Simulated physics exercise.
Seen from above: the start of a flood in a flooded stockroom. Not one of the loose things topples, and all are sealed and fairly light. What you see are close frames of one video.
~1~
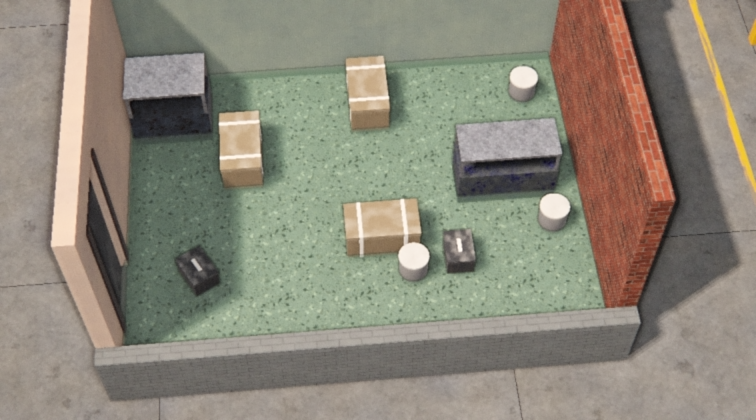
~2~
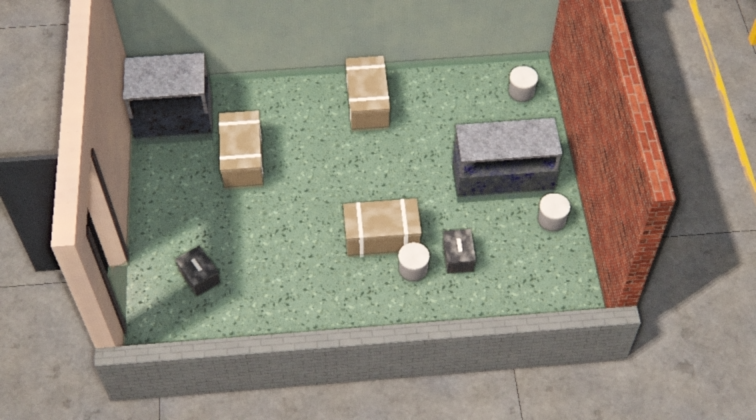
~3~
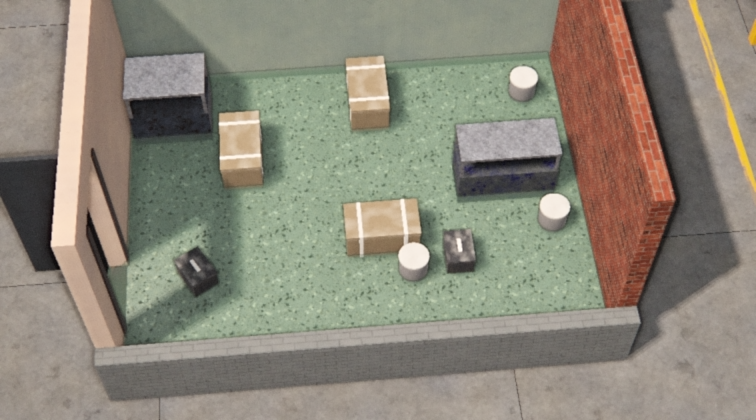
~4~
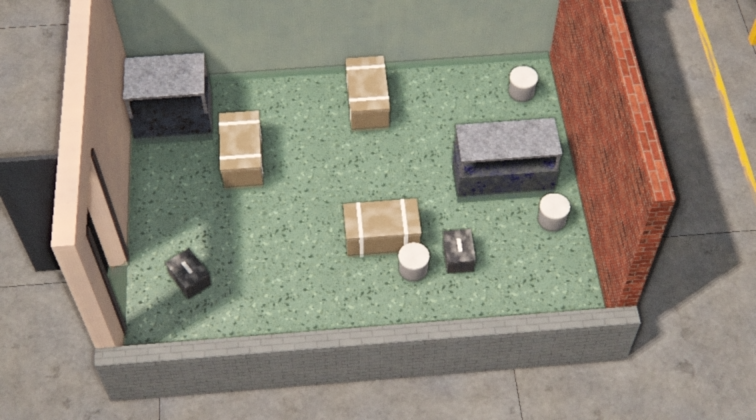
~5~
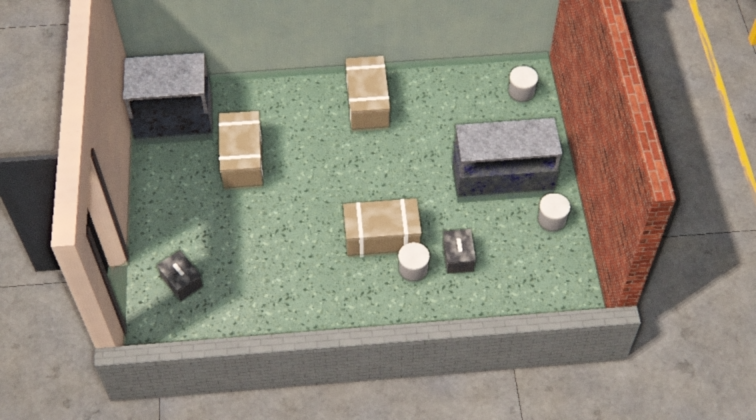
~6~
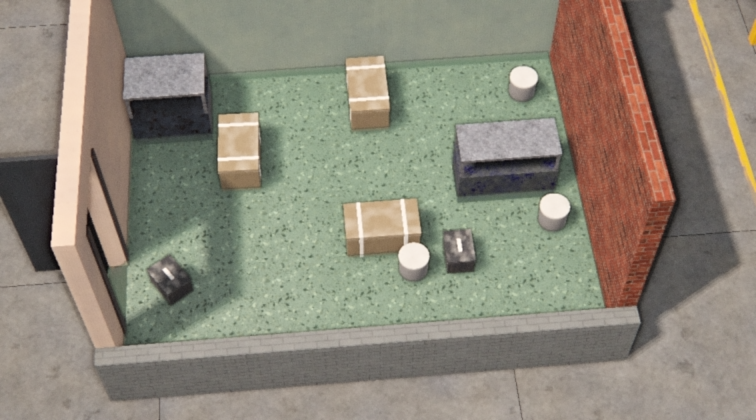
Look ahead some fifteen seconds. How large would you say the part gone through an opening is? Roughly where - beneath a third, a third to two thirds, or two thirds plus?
Roughly beneath a third.
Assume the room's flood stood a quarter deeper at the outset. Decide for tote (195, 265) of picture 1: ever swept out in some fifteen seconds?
Escapes.
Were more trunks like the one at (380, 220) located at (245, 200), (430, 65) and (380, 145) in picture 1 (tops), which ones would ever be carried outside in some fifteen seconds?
In that order: Gone, no, inside.
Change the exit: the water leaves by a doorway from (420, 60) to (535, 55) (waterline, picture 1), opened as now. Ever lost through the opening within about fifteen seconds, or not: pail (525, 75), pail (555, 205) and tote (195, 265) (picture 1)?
In that order: Through, no, stays.
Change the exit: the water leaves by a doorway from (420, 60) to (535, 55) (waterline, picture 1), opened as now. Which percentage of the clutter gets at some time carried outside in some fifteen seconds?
That would be near 40 per cent of the things.
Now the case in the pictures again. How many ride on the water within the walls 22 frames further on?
I make it 7.
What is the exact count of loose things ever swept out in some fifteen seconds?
1.
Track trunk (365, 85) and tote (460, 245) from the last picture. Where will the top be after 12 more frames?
Near (337, 92) and (428, 252).
A moment on, 0 of 8 are out; 8 afloat.
Next, 1 of 8 are out; 7 afloat.
Later, 1 of 8 are out; 7 afloat.
In the end, 1 of 8 are out; 6 afloat.
